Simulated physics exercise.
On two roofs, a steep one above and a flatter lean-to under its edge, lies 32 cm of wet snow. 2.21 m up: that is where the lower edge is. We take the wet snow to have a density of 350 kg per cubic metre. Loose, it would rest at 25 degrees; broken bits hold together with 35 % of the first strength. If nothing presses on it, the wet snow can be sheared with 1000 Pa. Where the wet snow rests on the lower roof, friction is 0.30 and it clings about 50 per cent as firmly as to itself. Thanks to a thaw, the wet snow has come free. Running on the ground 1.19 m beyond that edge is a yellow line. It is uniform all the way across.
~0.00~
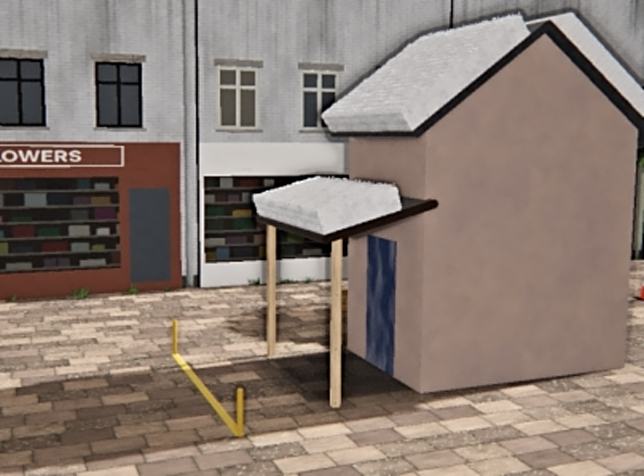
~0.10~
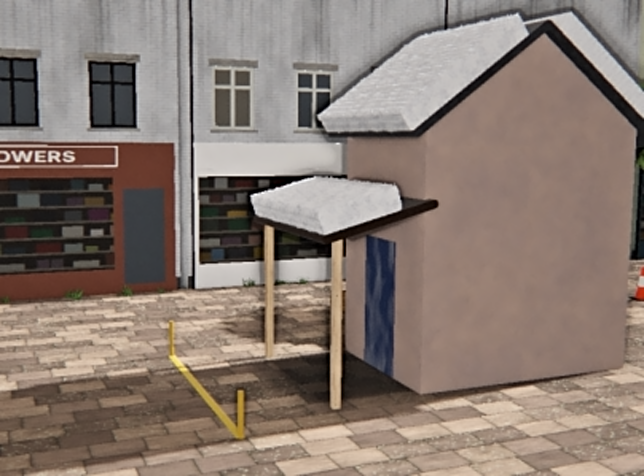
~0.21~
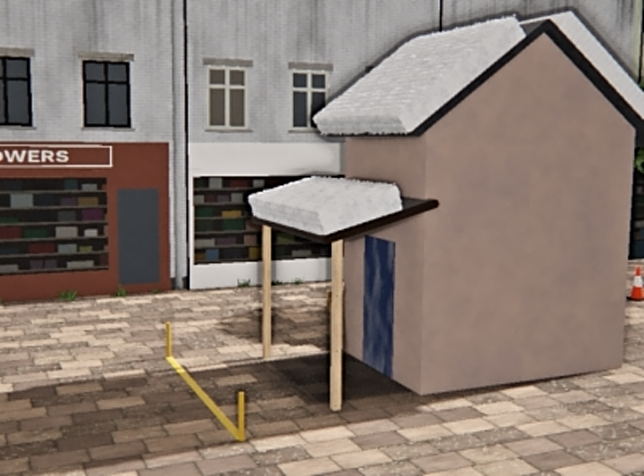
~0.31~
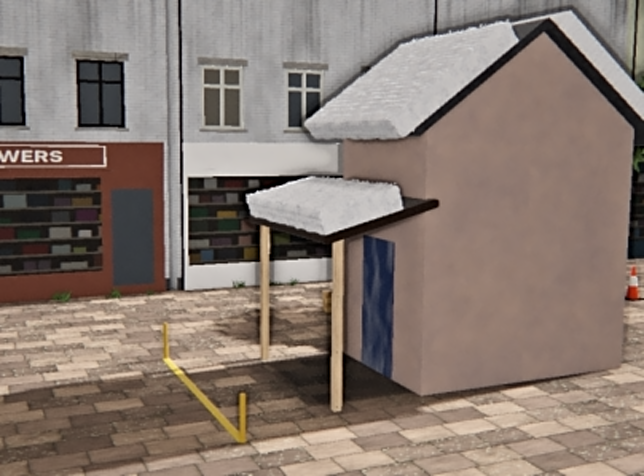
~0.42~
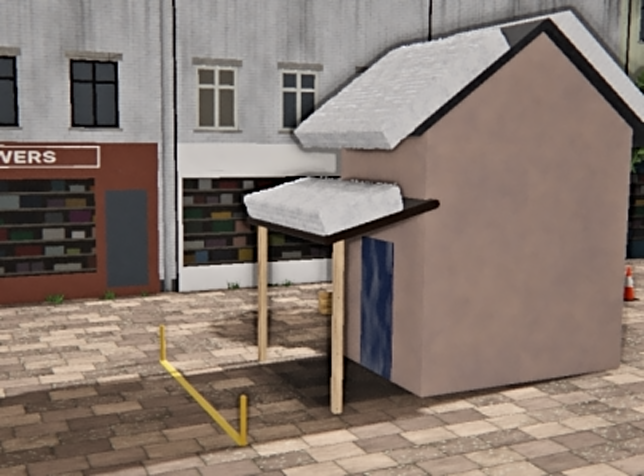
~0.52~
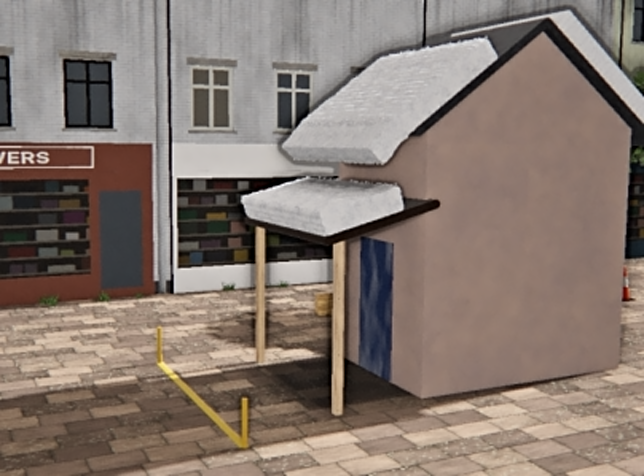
The clip shows a small pinkish-brown building with snow on its steep roof and lower lean-to, beside a yellow line on paving; the upper snow slides down to the left, overhanging the roof edge, bending and starting to crack.
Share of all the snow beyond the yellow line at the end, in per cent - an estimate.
55 %.
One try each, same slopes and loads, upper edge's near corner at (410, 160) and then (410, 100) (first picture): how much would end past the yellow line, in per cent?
It would be 40 percent for the first setting and 50 percent for the second.
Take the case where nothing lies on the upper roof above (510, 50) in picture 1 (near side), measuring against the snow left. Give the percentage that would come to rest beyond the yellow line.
Result: Approx. 45 % past the line.
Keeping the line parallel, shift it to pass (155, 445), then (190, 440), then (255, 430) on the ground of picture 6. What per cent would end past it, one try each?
About 25 %, 40 %, 65 %.
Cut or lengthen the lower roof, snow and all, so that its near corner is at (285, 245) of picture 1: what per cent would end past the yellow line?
I'd put it at around 50 percent.
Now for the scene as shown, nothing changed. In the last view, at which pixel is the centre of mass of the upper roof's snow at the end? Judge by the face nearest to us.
Look near (176, 415) in the final picture.
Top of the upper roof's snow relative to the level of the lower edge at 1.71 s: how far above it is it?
Height above lower edge: Approx. 0.3 m.
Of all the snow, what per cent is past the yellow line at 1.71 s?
About 45 %.
After 1.07 s, none is below the lower edge and 0 % is past the line.
After 1.71 s, 69 % is below the lower edge and 43 % is past the line.
After 2.36 s, 78 % is below the lower edge and 55 % is past the line.
After 3.00 s, 78 % is below the lower edge and 55 % is past the line.
After 3.10 s, 78 % is below the lower edge and 55 % is past the line.
